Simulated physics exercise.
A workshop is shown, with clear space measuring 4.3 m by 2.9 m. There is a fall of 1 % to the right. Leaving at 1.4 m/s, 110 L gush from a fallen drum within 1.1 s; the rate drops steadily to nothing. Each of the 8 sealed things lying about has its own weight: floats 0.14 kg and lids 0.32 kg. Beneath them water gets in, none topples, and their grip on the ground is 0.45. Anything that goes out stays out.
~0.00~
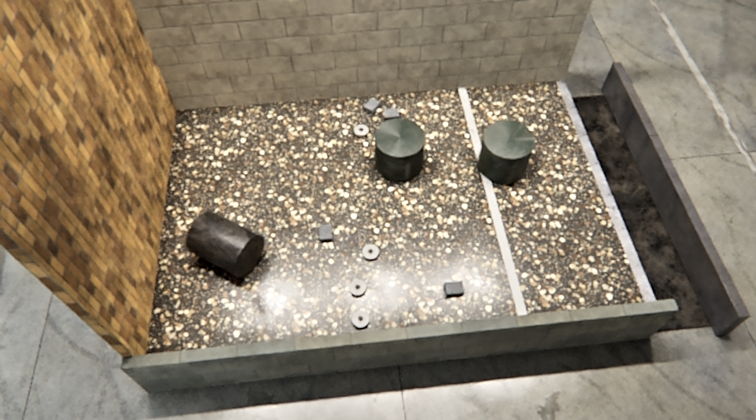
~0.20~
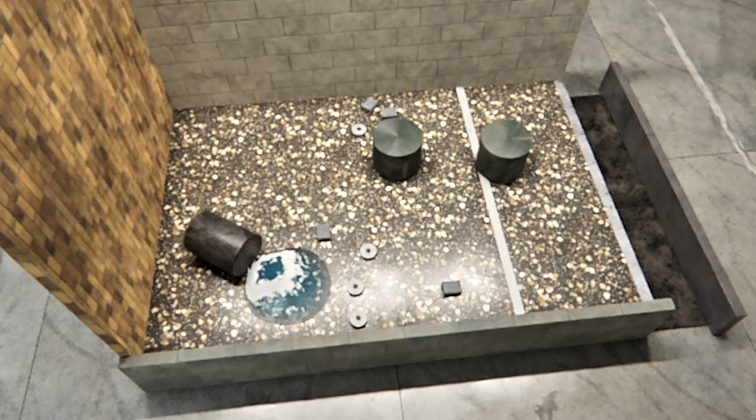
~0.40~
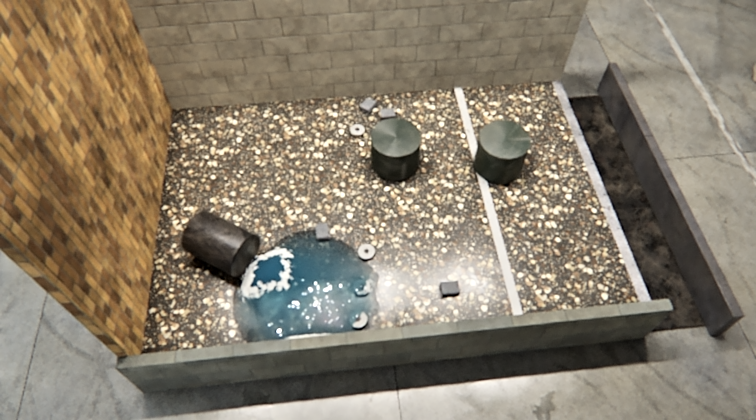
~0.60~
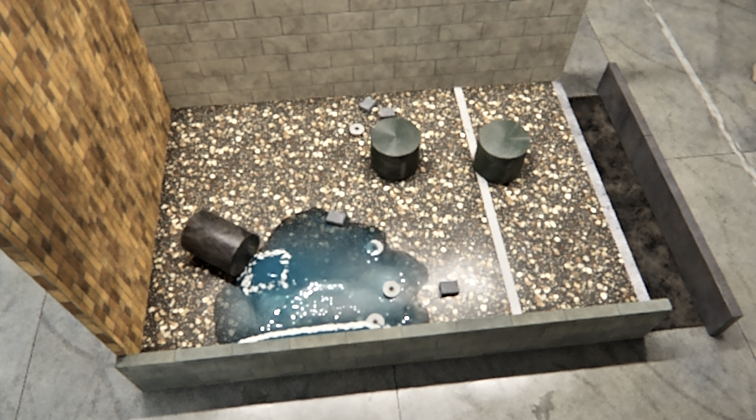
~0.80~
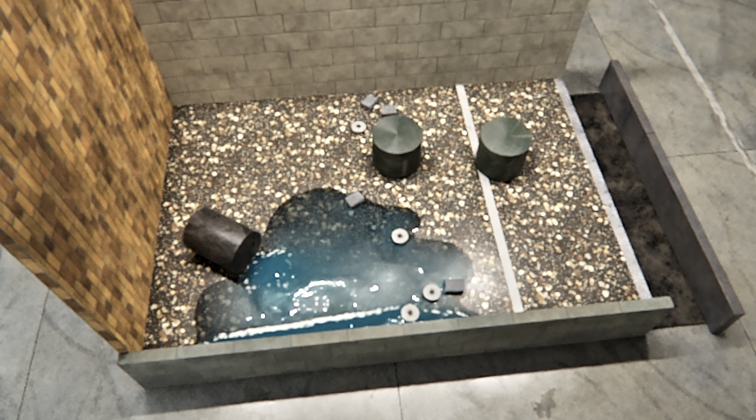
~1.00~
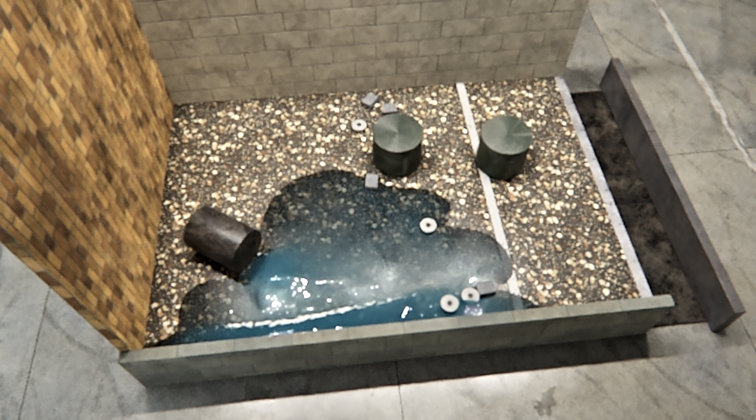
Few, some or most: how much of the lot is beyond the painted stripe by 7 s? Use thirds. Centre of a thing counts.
Well, I'd call it a middling portion.
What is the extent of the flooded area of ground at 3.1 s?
Roughly 6.5 m2.
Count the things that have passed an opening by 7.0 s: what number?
I count 3 by that time.
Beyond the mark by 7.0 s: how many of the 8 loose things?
It comes to 5 of them.
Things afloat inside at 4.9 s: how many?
0 of them.
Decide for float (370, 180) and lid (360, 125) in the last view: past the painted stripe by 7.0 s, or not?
Crossed; held back.
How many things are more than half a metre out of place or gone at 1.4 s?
5 in all.
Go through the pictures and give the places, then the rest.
The first frame shows a lid at (358, 287) rests on the ground; a lid at (361, 319), on the bottom; water covers 0.0 m2; 0 of 8 have shifted.
The second frame shows a lid at (355, 287), on the bottom; a lid at (358, 318) rests on the ground; water covers 0.4 m2; 0 of 8 have shifted.
The third frame shows a lid at (362, 287), on the bottom, 7 cm from its start; a lid at (358, 319) rests on the ground; 1.1 m2 under water; 1 of 8 have shifted.
The fourth frame shows a lid at (391, 289) floats, 34 cm from its start; a lid at (375, 322), afloat, 17 cm from its start; 1.8 m2 under water; 4 of 8 have shifted.
The fifth frame shows a lid at (432, 292) floats, 69 cm from its start; a lid at (410, 313), afloat, 45 cm from its start; 2.7 m2 under water; 4 of 8 have shifted.
The sixth frame shows a lid at (471, 296), afloat, 102 cm from its start; a lid at (450, 303), afloat, 79 cm from its start; 3.6 m2 under water; 5 of 8 have shifted.
After 1.4 s 3 of 8 are over the mark; 4 afloat.
After 3.1 s 4 of 8 are over the mark; 1 afloat.
After 4.9 s 5 of 8 are over the mark; 0 afloat.
After 7.0 s 5 of 8 are over the mark; 0 afloat.
